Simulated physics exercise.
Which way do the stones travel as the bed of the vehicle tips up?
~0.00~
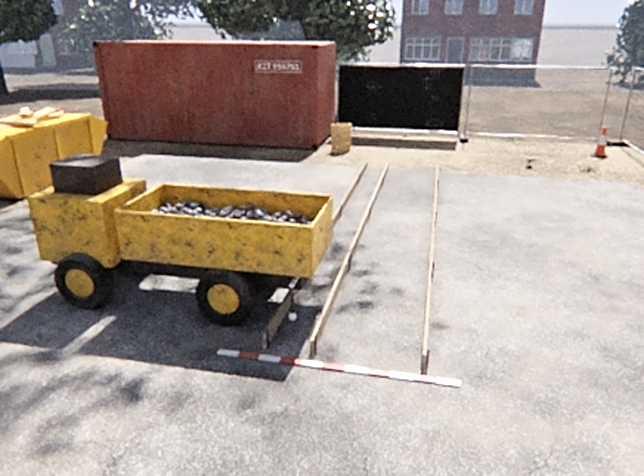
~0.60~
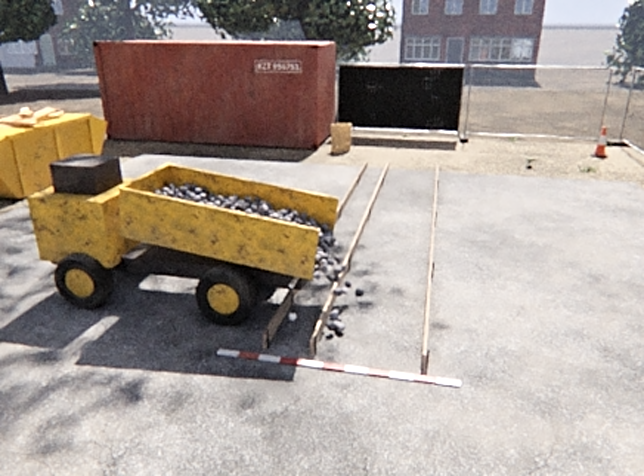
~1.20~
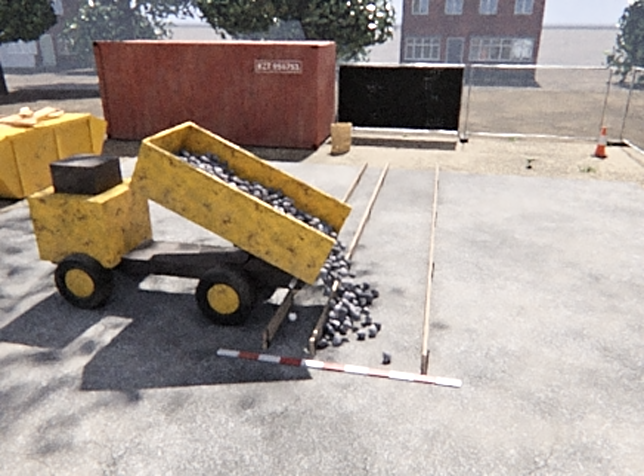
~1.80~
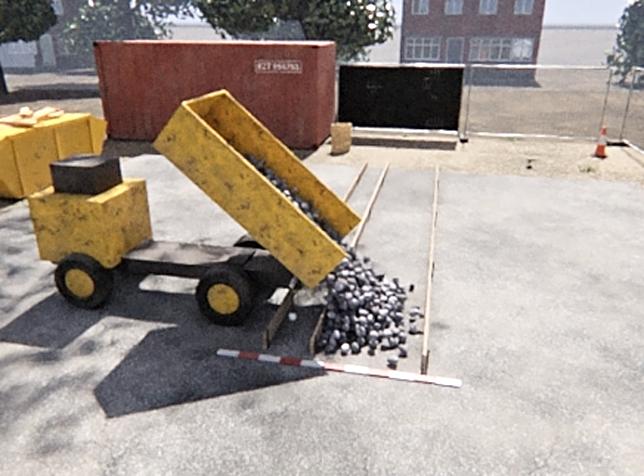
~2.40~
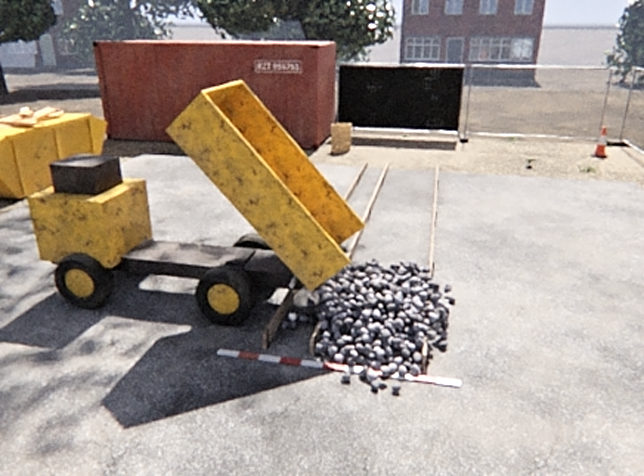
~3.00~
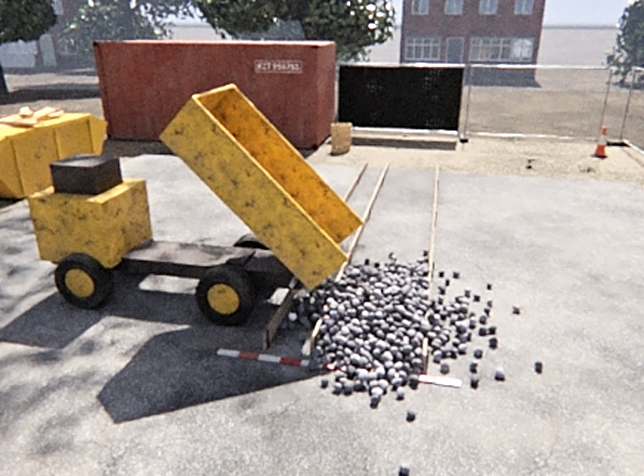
The stones move to the right, sliding down the tilted bed and spilling off its lower end onto the ground.
